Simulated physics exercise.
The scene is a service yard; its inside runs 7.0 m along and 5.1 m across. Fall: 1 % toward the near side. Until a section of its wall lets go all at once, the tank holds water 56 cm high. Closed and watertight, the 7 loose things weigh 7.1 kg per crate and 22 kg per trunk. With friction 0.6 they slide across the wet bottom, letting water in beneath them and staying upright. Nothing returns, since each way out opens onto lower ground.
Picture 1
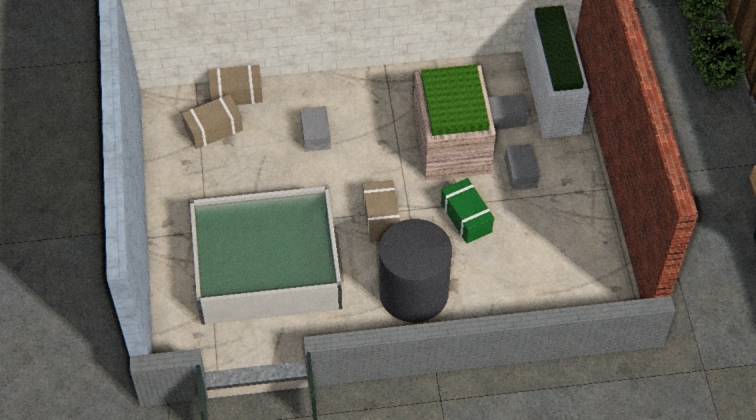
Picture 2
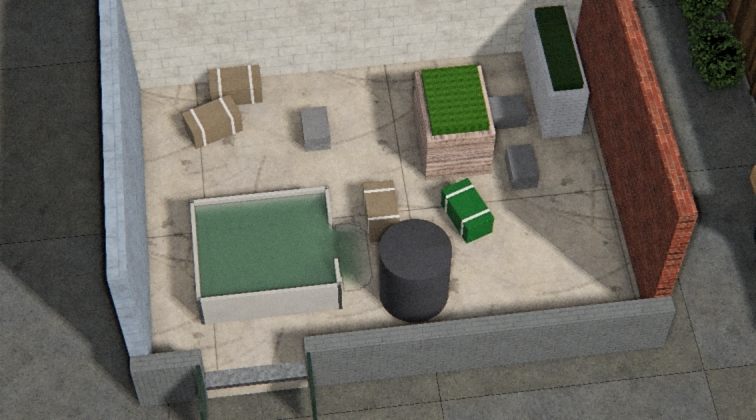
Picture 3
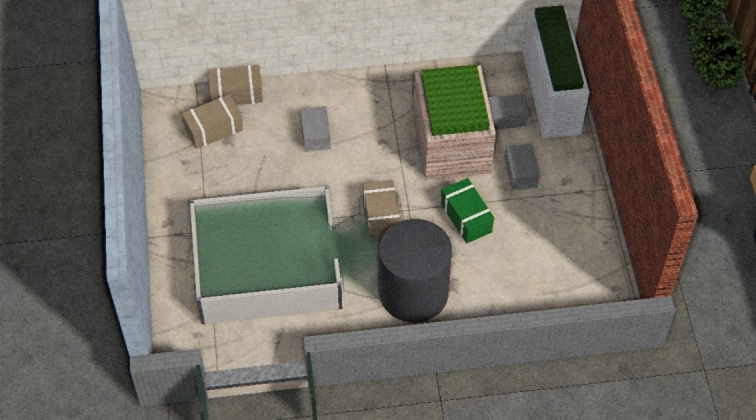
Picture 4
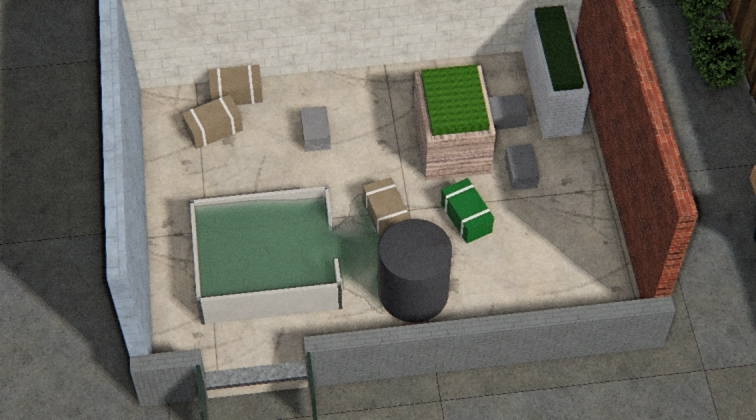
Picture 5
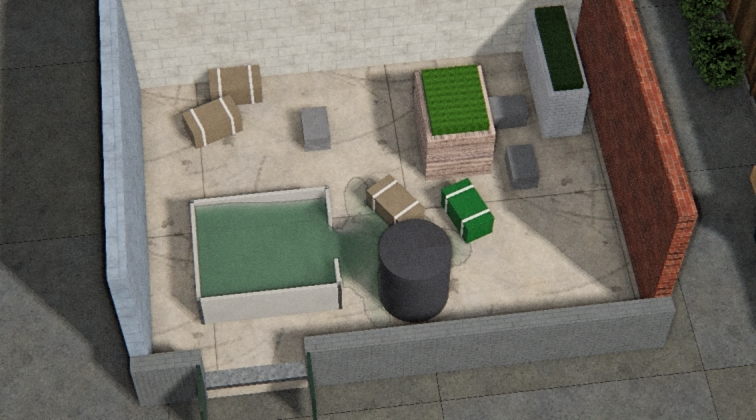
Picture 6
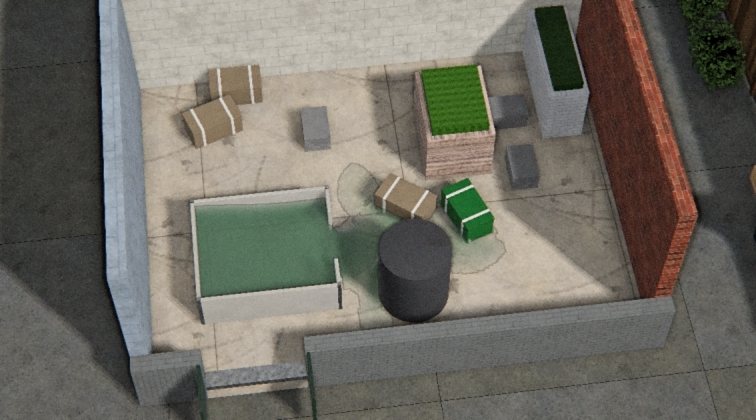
A low-walled tank of green water opened on its right side and let water out past the dark round drum, and the nearby brown box turned and slid slightly right toward the green trunk.
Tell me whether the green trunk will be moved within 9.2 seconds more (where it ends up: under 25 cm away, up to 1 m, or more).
Distance: Long.
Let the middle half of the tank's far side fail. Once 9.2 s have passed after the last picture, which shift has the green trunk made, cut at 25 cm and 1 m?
The green trunk remains in place.
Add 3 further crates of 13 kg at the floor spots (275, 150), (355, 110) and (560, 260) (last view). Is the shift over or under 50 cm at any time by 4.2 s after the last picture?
Within it, within it, beyond it.
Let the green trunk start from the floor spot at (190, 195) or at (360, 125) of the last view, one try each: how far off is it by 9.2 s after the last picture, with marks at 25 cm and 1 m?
From the first place it is barely disturbed; from the second it is barely disturbed.
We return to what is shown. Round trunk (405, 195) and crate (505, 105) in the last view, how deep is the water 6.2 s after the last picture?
Some 4 cm at the first, some 5 cm at the second.
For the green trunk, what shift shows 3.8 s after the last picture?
Displacement near 140 cm.
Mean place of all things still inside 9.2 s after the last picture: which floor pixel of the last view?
Roughly at (379, 122).
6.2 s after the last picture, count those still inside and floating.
Count: 3.
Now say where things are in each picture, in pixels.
In the first frame, the green trunk at (468, 203) rests on the ground; water covers 3.2 m2; 0 of 7 have shifted.
In the second frame, the green trunk at (468, 203) rests on the ground; 3.6 m2 under water; 0 of 7 have shifted.
In the third frame, the green trunk at (468, 203) rests on the ground; water covers 4.1 m2; 0 of 7 have shifted.
In the fourth frame, the green trunk at (468, 203), on the bottom; 4.4 m2 under water; 1 of 7 have shifted.
In the fifth frame, the green trunk at (468, 203), on the bottom; water covers 5.1 m2; 1 of 7 have shifted.
In the sixth frame, the green trunk at (468, 203), on the bottom; water covers 6.1 m2; 1 of 7 have shifted.
Then, 1.2 s after the last picture the green trunk is near (564, 166), 1.6 m from its start, aground; 0 of 7 are out; 0 afloat.
Then, 3.8 s after the last picture the green trunk is near (553, 166), 1.4 m from its start, afloat; 0 of 7 are out; 2 afloat.
Then, 6.2 s after the last picture the green trunk is near (532, 140), 1.5 m from its start, afloat; 0 of 7 are out; 3 afloat.
Then, 9.2 s after the last picture the green trunk is near (509, 118), 1.7 m from its start, afloat; 0 of 7 are out; 3 afloat.
